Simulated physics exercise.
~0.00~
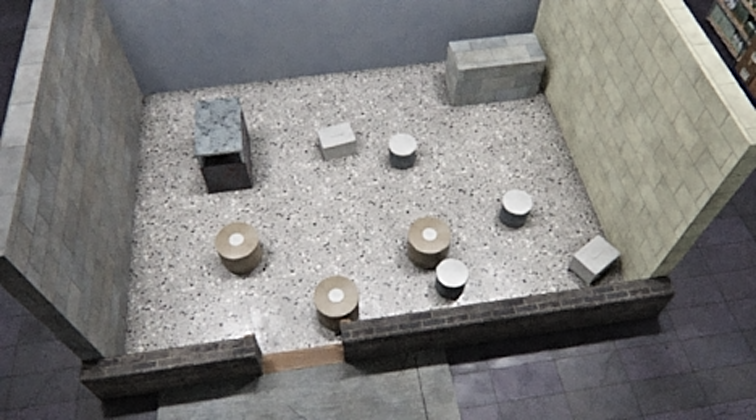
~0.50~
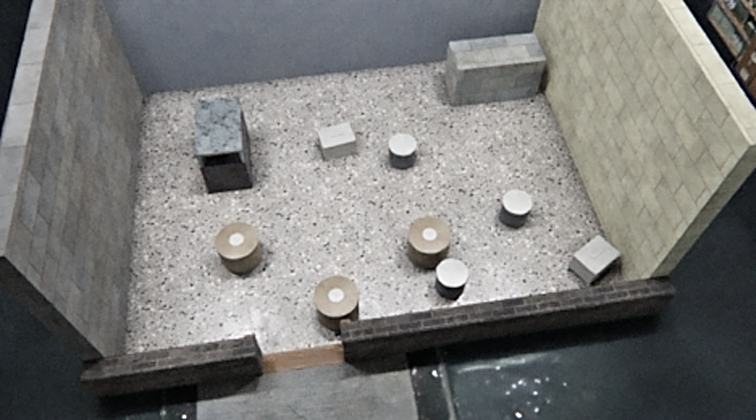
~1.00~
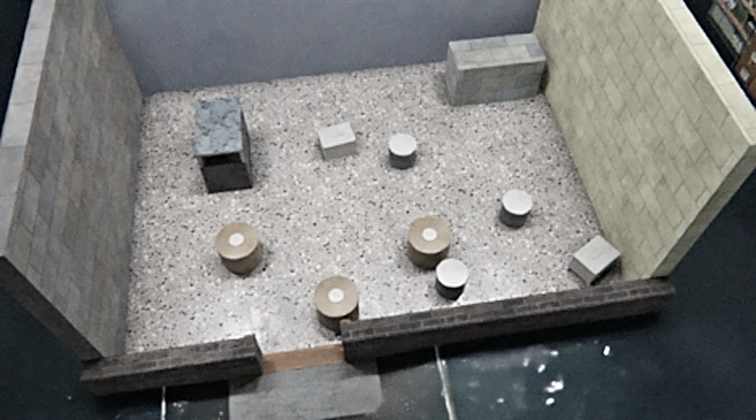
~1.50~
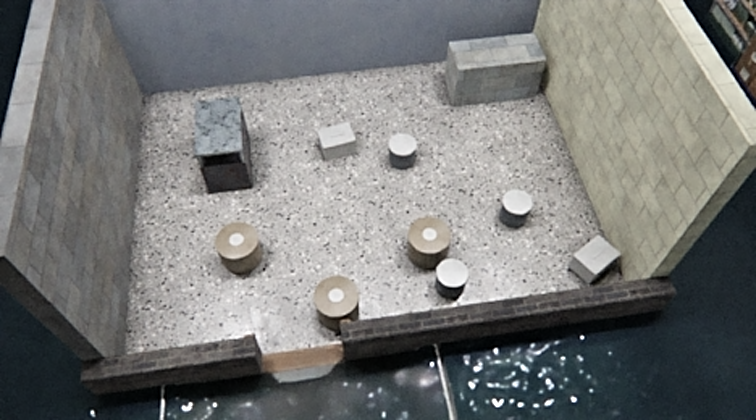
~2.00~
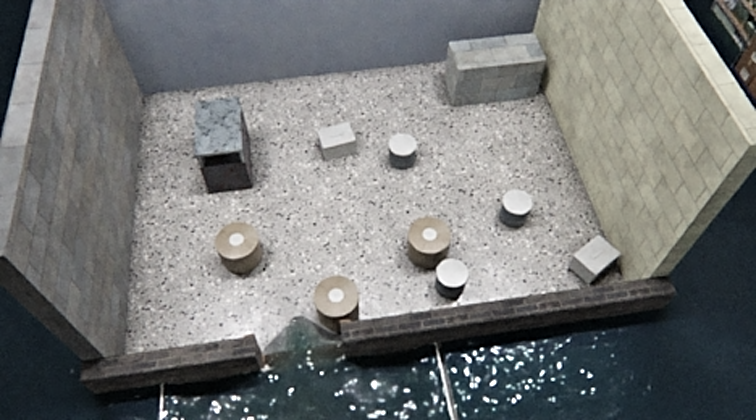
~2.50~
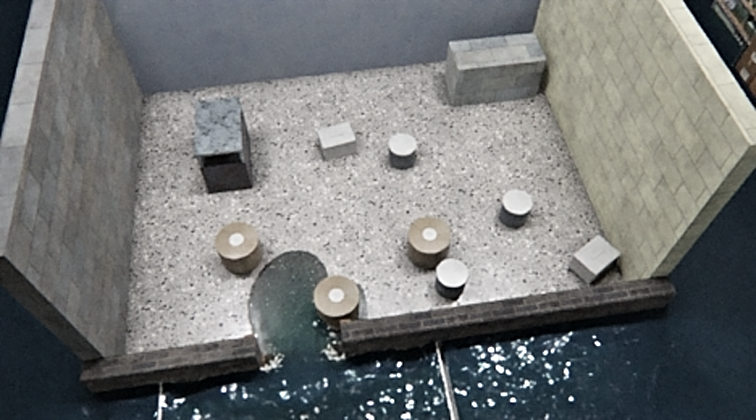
Dark, glinting water spreads over the paving outside a roofless room seen from a fixed, high viewpoint, covering the pale path up to the doorway in the low front wall. Inside, three tan round tubs, grey cylinders and pale blocks stand on speckled flooring, with a dark-fronted cabinet at left. The water then slips through the gap and spreads in a rounded tongue beside the nearest tub, while every object stays still.
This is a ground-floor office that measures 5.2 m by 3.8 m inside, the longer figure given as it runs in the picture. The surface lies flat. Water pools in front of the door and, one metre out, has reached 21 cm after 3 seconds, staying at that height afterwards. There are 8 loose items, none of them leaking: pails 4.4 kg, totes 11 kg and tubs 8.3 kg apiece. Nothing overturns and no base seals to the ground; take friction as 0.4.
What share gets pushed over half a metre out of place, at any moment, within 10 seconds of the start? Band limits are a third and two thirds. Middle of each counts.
The share is in the bottom band.
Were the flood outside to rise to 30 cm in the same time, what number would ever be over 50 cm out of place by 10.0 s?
4.
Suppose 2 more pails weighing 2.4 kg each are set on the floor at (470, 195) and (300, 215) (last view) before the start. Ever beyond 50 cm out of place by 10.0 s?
Note: Item 1 below threshold; item 2 above threshold.
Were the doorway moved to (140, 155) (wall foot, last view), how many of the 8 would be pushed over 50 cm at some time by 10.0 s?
Then 0.
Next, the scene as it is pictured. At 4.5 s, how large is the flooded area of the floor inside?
Some 8.0 m2 of it.
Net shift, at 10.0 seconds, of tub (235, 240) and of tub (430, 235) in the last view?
200 cm and 0 cm respectively.
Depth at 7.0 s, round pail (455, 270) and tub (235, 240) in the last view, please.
Roughly 1 and 5 cm.
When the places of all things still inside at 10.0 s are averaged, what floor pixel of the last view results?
About (414, 206).
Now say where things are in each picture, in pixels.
A tub at (336, 296) rests on the ground; a pail at (518, 201) rests on the ground; 0.0 m2 under water; 0 of 8 have shifted, in the first picture.
A tub at (336, 296), on the bottom; a pail at (518, 201), on the bottom; water covers 0.0 m2; 0 of 8 have shifted, in the second picture.
A tub at (336, 296) rests on the ground; a pail at (518, 201) rests on the ground; 0.0 m2 under water; 0 of 8 have shifted, in the third picture.
A tub at (336, 296) rests on the ground; a pail at (518, 201) rests on the ground; water covers 0.0 m2; 0 of 8 have shifted, in the fourth picture.
A tub at (336, 296) rests on the ground; a pail at (518, 201), on the bottom; water covers 0.1 m2; 0 of 8 have shifted, in the fifth picture.
A tub at (336, 296) rests on the ground; a pail at (518, 201), on the bottom; water covers 0.7 m2; 0 of 8 have shifted, in the sixth picture.
After 3.5 s 0 of 8 are over 50 cm from their spots; 0 afloat.
After 4.5 s 2 of 8 are over 50 cm from their spots; 0 afloat.
After 7.0 s 2 of 8 are over 50 cm from their spots; 0 afloat.
After 10.0 s 2 of 8 are over 50 cm from their spots, and 2 have been at some point; 1 afloat.
